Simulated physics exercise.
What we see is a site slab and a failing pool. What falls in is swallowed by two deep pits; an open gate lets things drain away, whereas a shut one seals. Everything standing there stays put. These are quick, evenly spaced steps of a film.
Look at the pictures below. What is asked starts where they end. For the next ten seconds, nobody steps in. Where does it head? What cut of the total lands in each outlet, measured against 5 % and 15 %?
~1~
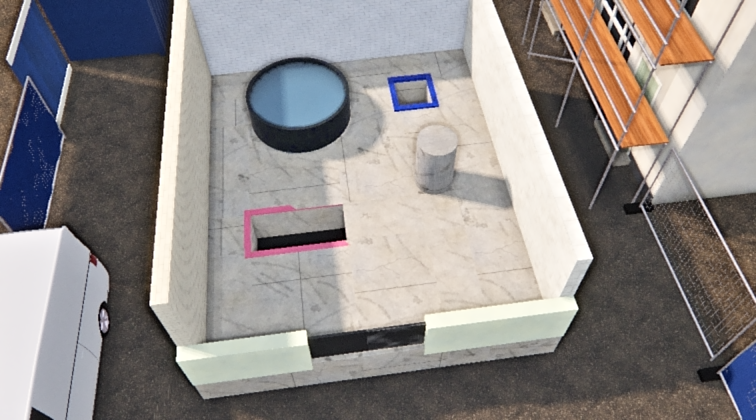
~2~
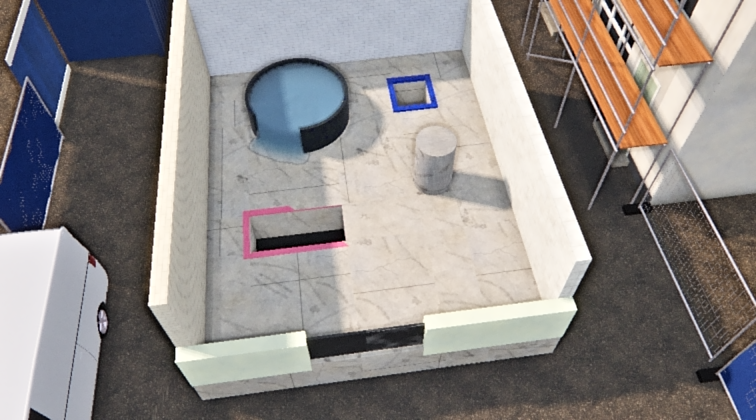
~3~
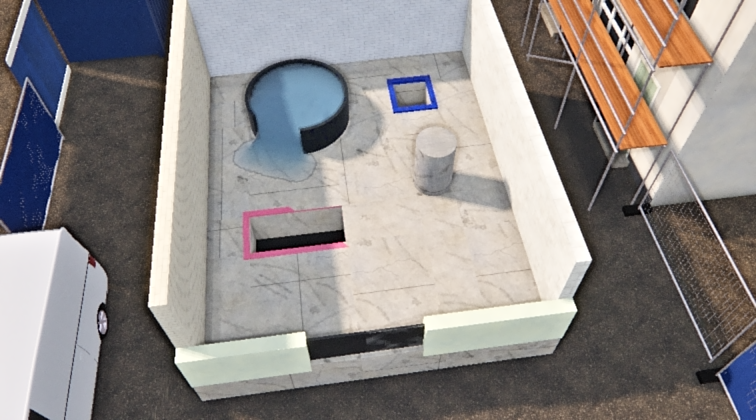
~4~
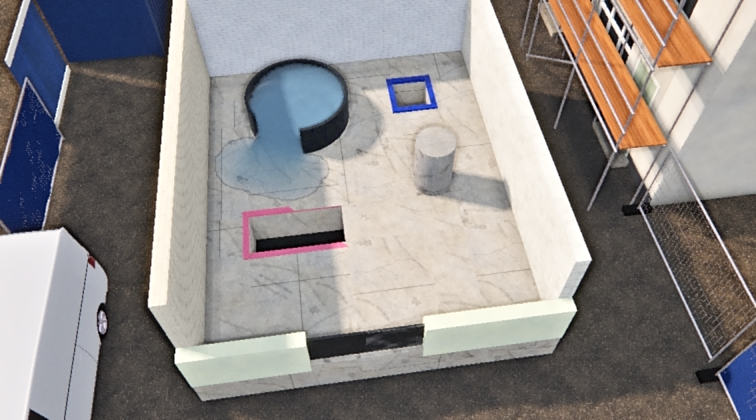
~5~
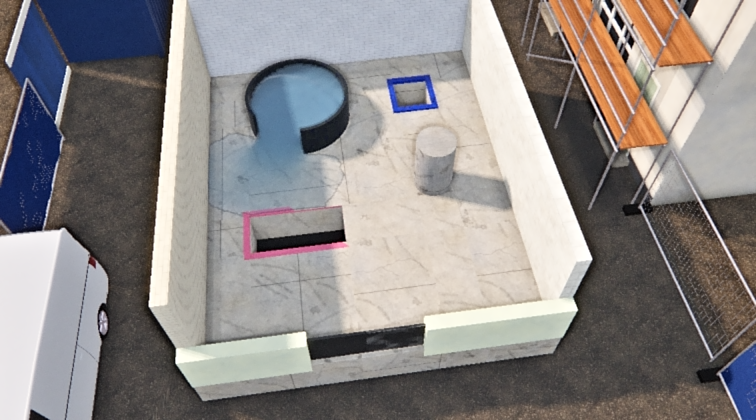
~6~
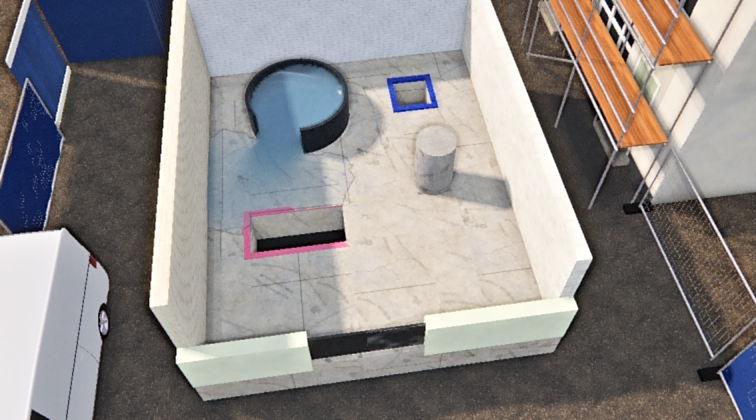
One by one: Gate: Short of a twentieth. Pink pit: Upwards of fifteen per cent. Blue pit: Short of a twentieth.
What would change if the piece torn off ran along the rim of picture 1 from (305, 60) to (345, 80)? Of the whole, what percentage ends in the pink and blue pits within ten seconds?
Lab note - share by pit: Pink 10 %, blue 20 %.
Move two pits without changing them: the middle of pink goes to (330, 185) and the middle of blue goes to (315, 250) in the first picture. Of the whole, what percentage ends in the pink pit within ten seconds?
Roughly, in per cent: Pink 20.
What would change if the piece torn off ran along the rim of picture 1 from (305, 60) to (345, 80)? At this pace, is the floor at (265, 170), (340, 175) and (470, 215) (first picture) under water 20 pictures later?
The first would be still unwetted, the second still unwetted and the third drenched.
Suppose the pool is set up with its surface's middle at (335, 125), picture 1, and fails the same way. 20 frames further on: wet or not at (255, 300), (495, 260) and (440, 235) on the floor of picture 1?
So, first one got wet, second one stays dry, third one stays dry.
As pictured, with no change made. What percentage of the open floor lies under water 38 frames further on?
I'd say close to 60 per cent.
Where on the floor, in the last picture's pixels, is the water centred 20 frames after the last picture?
The centre of mass sits at about (278, 192).
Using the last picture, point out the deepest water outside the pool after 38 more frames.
About (206, 365).
A moment on, water covers 15 % of the floor; the gate 0 %, the pink pit 8 %, the blue pit 0 %.
Next, water covers 25 % of the floor; the gate 0 %, the pink pit 16 %, the blue pit 0 %.
Then, water covers 35 % of the floor; the gate 0 %, the pink pit 25 %, the blue pit 0 %.
Later, water covers 60 % of the floor; the gate 0 %, the pink pit 34 %, the blue pit 0 %.
In the end, water covers 70 % of the floor; the gate 0 %, the pink pit 42 %, the blue pit 0 %.
